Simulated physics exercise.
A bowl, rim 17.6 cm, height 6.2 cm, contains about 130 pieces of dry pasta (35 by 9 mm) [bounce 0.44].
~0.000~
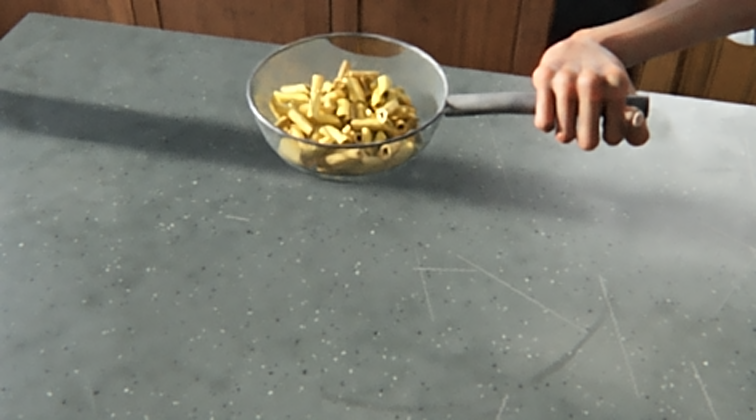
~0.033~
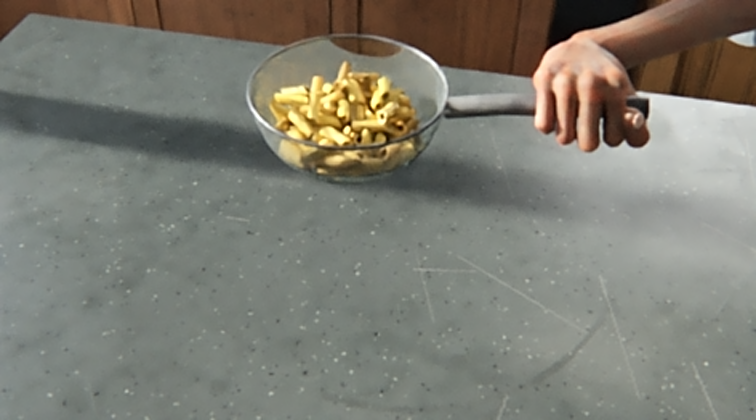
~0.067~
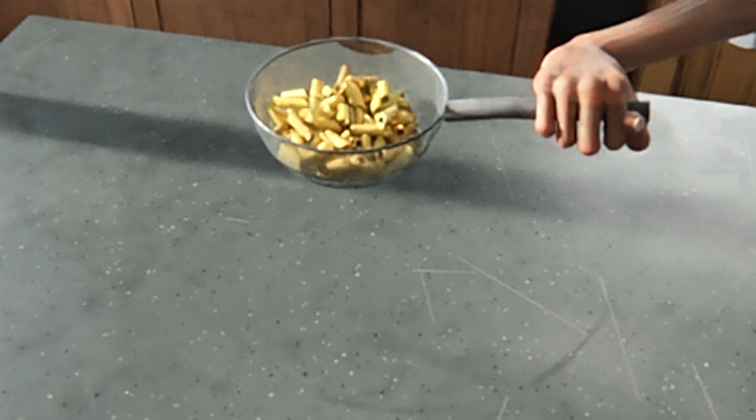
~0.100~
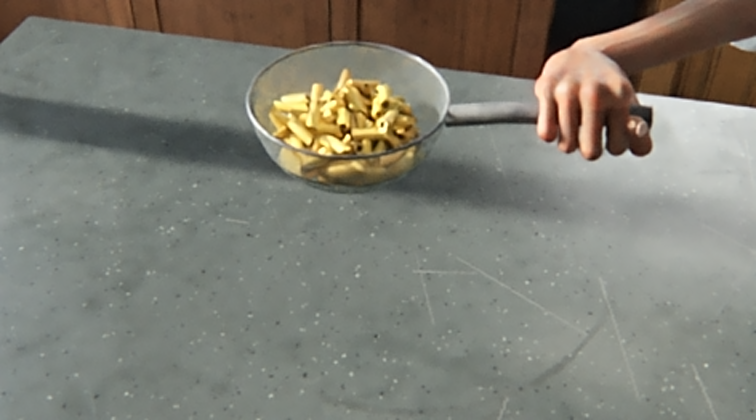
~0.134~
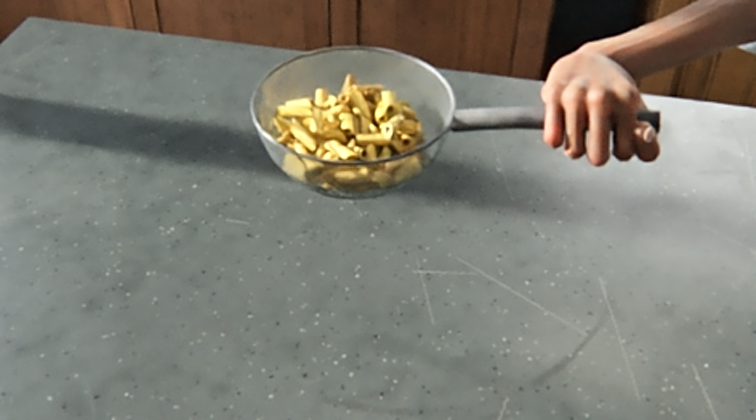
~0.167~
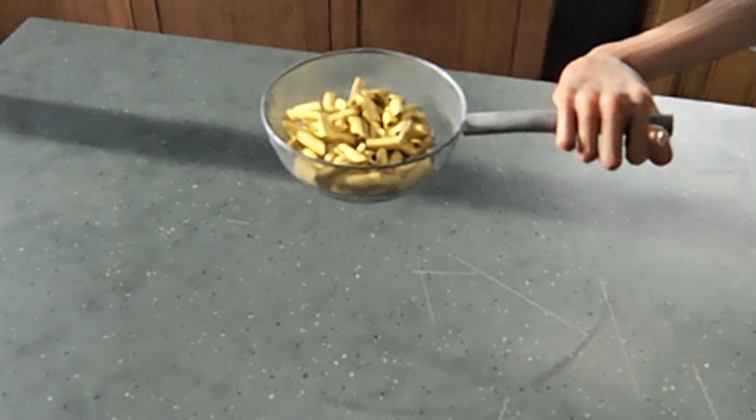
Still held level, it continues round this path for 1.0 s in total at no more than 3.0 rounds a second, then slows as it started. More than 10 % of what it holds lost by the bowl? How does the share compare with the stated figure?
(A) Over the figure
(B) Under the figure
Under the figure (B).
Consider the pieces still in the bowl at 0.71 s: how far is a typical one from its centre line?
It works out to roughly 4.5 centimetres.
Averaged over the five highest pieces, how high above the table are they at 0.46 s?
Around 20 cm above the table.
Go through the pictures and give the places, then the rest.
The first picture shows bowl at (349, 155); tilt 0 degrees; moved 0.0 cm; top of the load at (339, 85).
The second picture shows bowl at (349, 156); tilt 0 degrees; moved 0.1 cm; top of the load at (339, 86).
The third picture shows bowl at (349, 160); tilt 0 degrees; moved 0.5 cm; top of the load at (338, 90).
The fourth picture shows bowl at (350, 166); tilt 0 degrees; moved 1.1 cm; top of the load at (339, 94).
The fifth picture shows bowl at (354, 172); tilt 0 degrees; moved 1.8 cm; top of the load at (344, 99).
The sixth picture shows bowl at (364, 176); tilt 0 degrees; moved 2.7 cm; top of the load at (353, 103). Its speed is now 0.36 m/s.
After 0.46 s, bowl 100 %; middle of the pieces not yet landed near (350, 133).
After 0.71 s, bowl 100 %; middle of the pieces not yet landed near (365, 119).
Then, at 0.93 s, bowl 100 %; middle of the pieces not yet landed near (384, 140).
After 1.15 s, bowl 100 %; middle of the pieces not yet landed near (386, 137).
By 1.4 s all is still; bowl 100 %.
